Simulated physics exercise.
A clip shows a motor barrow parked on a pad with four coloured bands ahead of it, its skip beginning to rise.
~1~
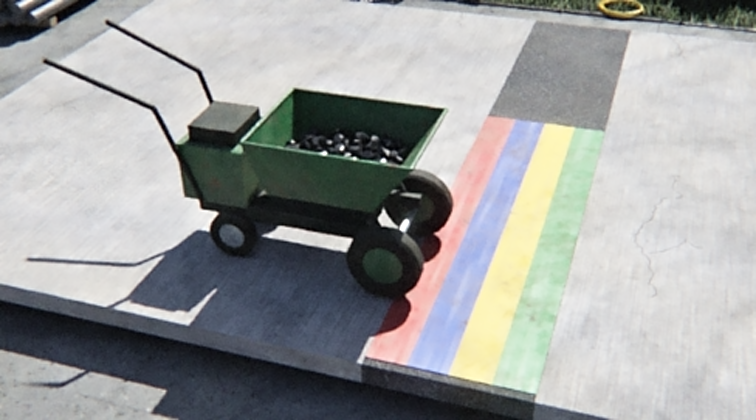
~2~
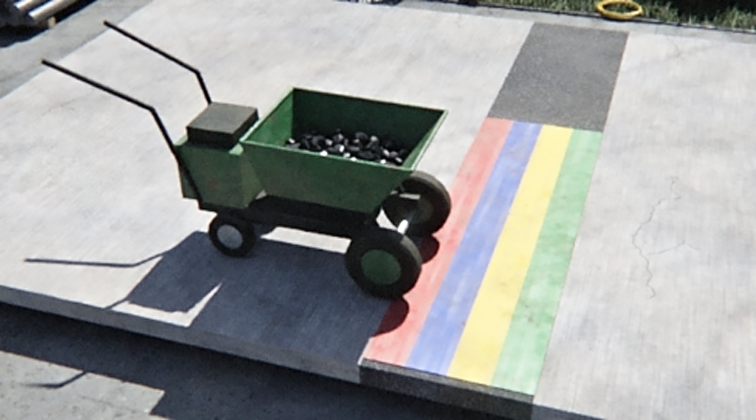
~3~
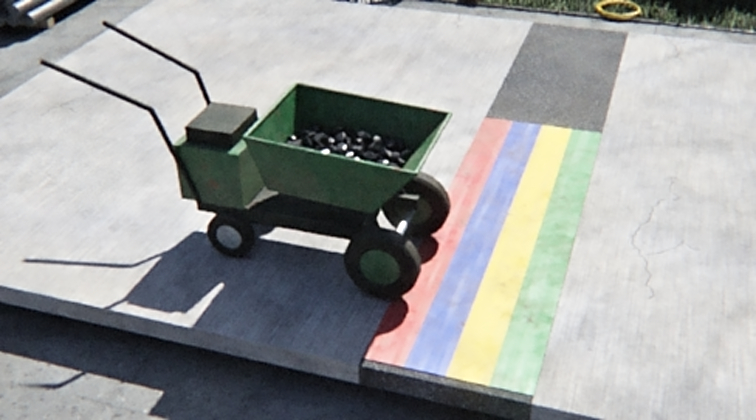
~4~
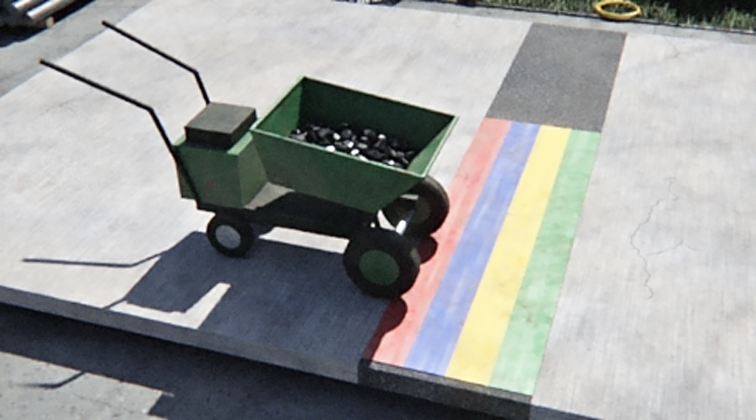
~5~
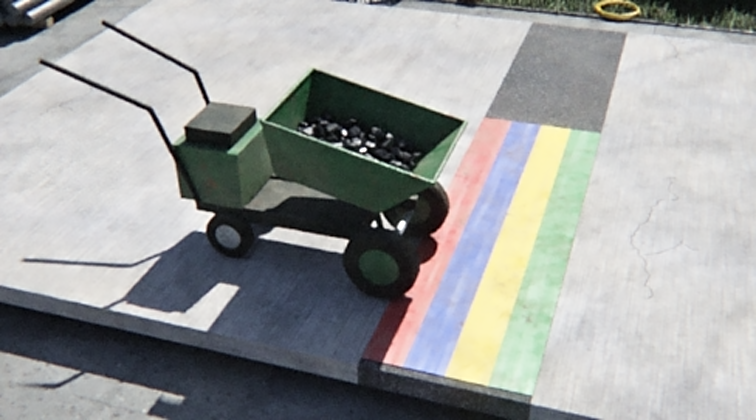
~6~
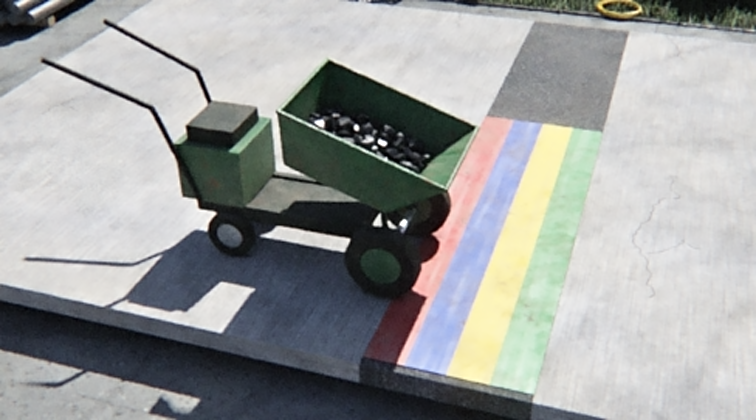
The green skip of a parked motor barrow, loaded with dark lumps of coal, sat level at first, then slowly tilted forward to the right, its back end rising beside the red, blue, yellow and green bands.
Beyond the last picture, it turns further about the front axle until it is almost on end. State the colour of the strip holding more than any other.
It is green.
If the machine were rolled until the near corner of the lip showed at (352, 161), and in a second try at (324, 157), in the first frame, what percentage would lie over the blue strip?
I'd expect close to 30 per cent and then close to 40 per cent.
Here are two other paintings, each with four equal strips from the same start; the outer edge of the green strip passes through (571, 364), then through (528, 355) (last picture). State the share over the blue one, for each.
Roughly 0 percent first, then roughly 0 percent.
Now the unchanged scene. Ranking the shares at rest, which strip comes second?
Following the top strip comes yellow.
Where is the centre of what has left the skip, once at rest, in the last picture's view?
Roughly at (543, 284).
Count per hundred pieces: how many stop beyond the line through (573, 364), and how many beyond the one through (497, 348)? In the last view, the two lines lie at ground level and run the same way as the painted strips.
Roughly 10 per cent, then roughly 80 per cent.
Soon after the last picture, skip tipped steeply; all in the skip.
A little later, skip tipped right over; nearly all in the skip; a stray few over the yellow strip; a small part over the green strip.
Later still, skip tipped right over; a small part in the skip; a small part over the yellow strip; about half over the green strip; about a quarter off the paint.
By the end, skip tipped right over; a stray few in the skip; none over the red strip; a stray few over the blue strip; about a quarter over the yellow strip; about a third over the green strip; about a third off the paint.
